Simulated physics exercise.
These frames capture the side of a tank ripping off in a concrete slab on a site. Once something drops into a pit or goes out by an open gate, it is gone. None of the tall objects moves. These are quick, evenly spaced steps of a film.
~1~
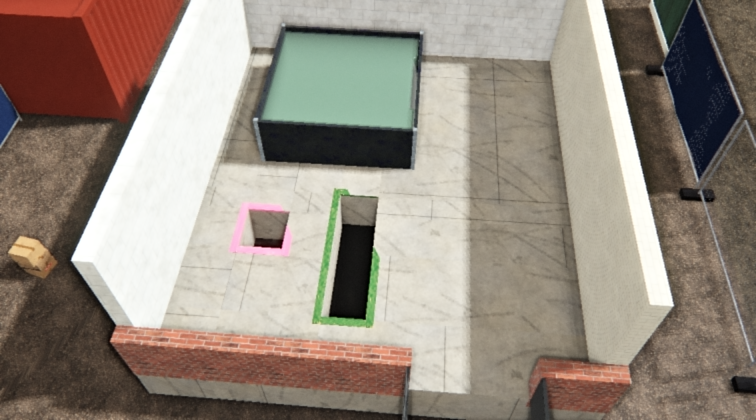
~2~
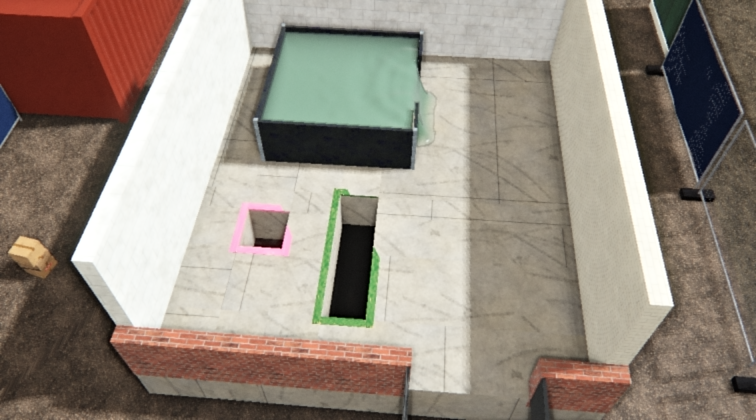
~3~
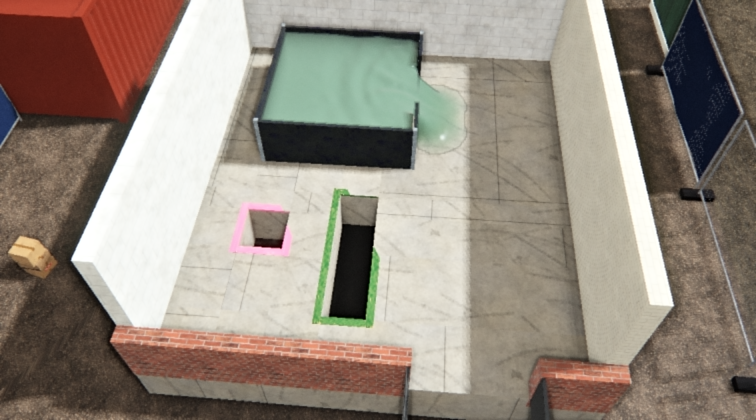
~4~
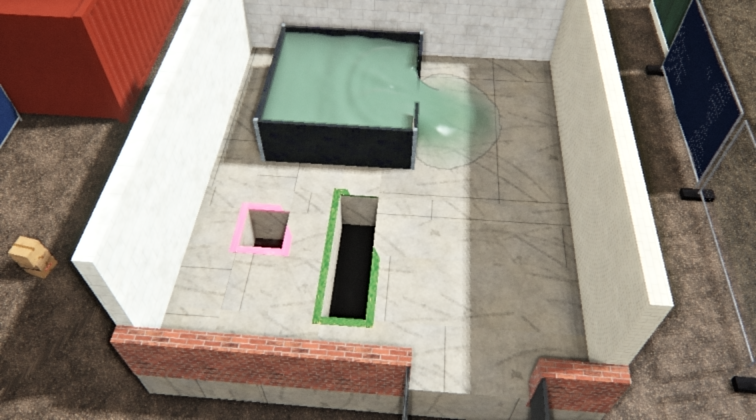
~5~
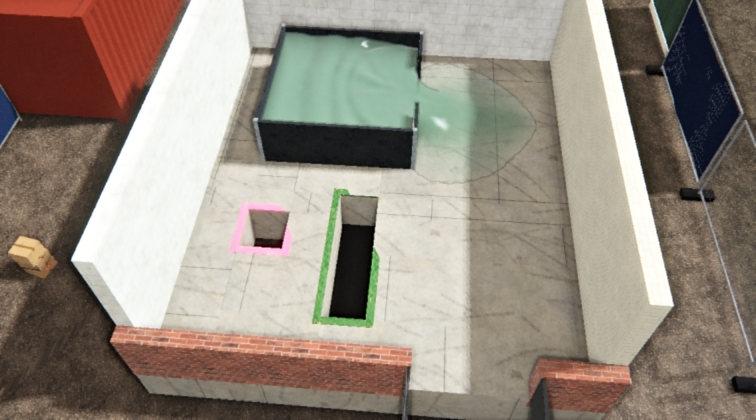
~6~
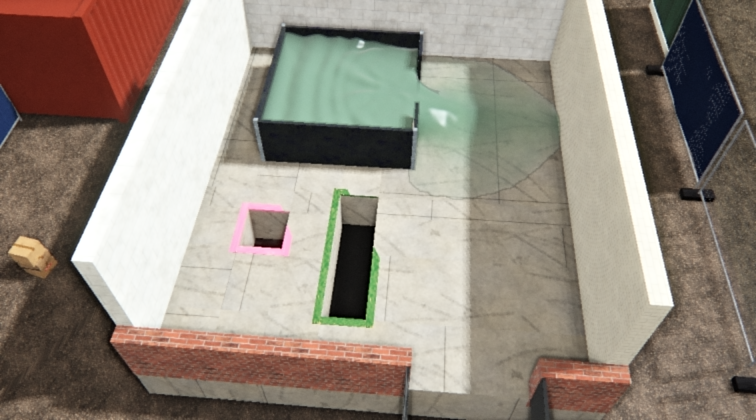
Green water bursting from the right side of a dark tank and spreading across a walled concrete slab toward the right wall.
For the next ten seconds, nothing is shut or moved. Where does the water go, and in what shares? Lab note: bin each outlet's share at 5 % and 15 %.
Result: The gate swallows beyond fifteen per cent, the green pit swallows five to fifteen per cent, the pink pit swallows below five per cent.
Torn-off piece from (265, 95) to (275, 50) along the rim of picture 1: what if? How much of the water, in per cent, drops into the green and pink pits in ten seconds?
Green about 14 %, pink about 15 %.
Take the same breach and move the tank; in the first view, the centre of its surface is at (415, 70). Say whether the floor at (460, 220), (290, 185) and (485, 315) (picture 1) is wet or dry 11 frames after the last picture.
Outcome, in sequence: Wetted, unwetted, wetted.
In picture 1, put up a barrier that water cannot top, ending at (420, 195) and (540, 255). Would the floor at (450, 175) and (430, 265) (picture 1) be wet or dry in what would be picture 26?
In turn: Awash, no water.
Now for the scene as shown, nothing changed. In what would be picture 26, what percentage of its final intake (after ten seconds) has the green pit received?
Near 0 per cent, give or take.
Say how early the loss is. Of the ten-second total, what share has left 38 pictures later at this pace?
It should be close to 40 percent by then.
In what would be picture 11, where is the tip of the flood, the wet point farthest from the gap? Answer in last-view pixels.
I reckon the front has reached (568, 242) by then.
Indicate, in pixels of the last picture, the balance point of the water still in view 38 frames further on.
Near pixel (405, 147).
A moment on, water covers 30 % of the floor; the gate 0 %, the green pit 0 %, the pink pit 0 %.
Next, water covers 35 % of the floor; the gate 0 %, the green pit 0 %, the pink pit 0 %.
Then, water covers 55 % of the floor; the gate 2 %, the green pit 0 %, the pink pit 0 %.
Later, water covers 85 % of the floor; the gate 11 %, the green pit 1 %, the pink pit 0 %.
In the end, water covers 90 % of the floor; the gate 22 %, the green pit 8 %, the pink pit 2 %.
